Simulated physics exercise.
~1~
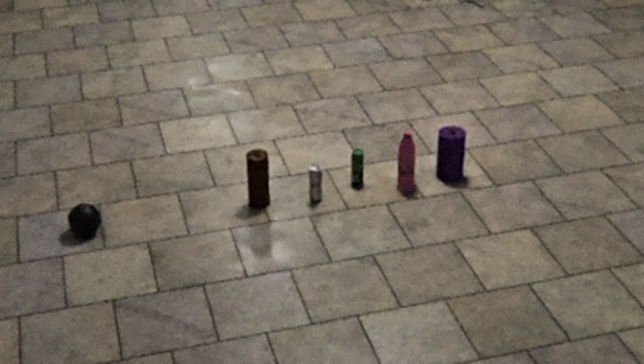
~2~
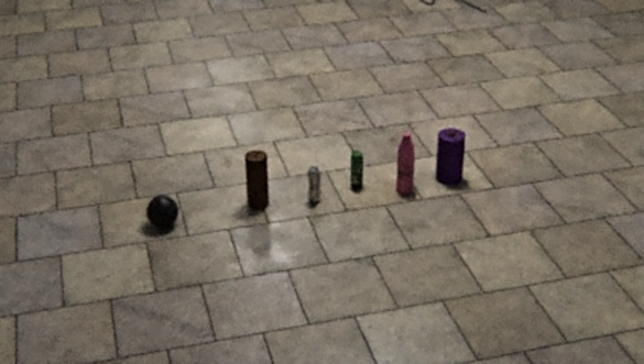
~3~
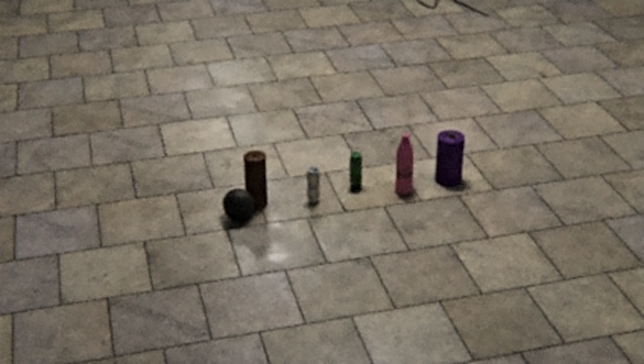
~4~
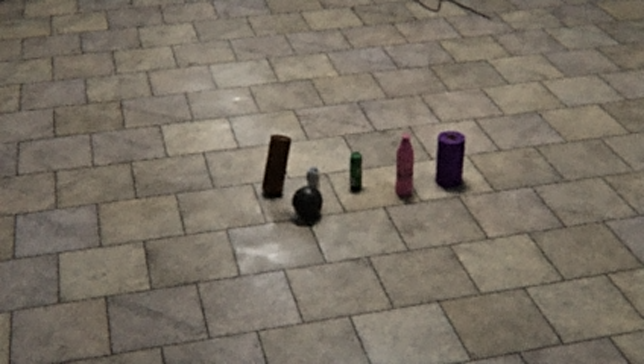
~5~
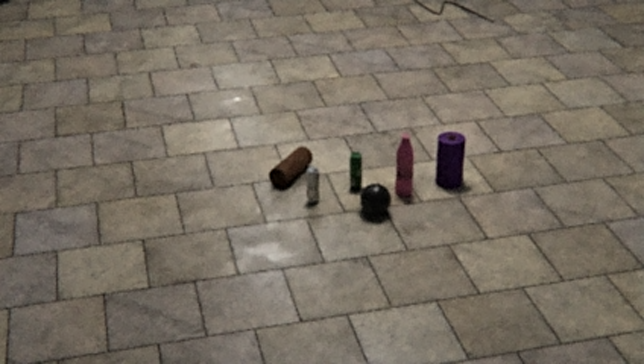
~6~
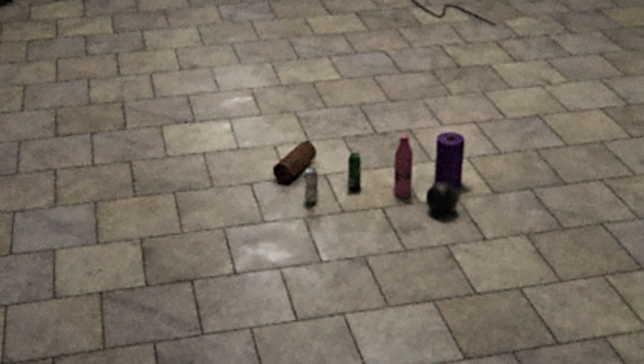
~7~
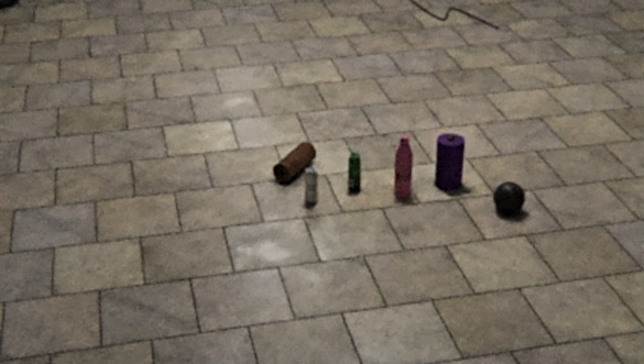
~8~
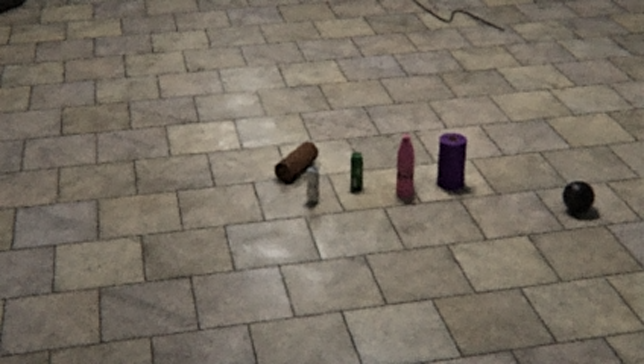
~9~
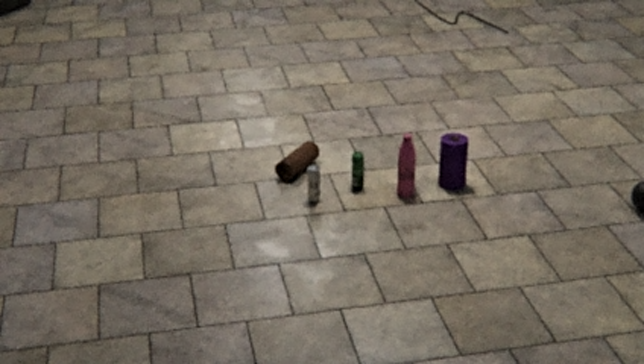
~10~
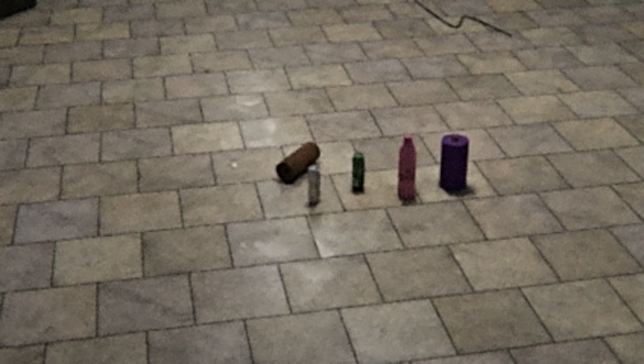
A black ball rolls in from the left across a floor of grey-brown paving tiles, seen from above at an angle. Ahead of it stand a brown roll, a small white can, a green can, a pink bottle and a purple roll, spaced in a row from left to right. The ball meets the brown roll, which leans and then topples onto its side. The ball carries on rightward, passing in front of the other four, and leaves at the right edge. The brown roll ends lying behind the white can, while the rest remain upright.
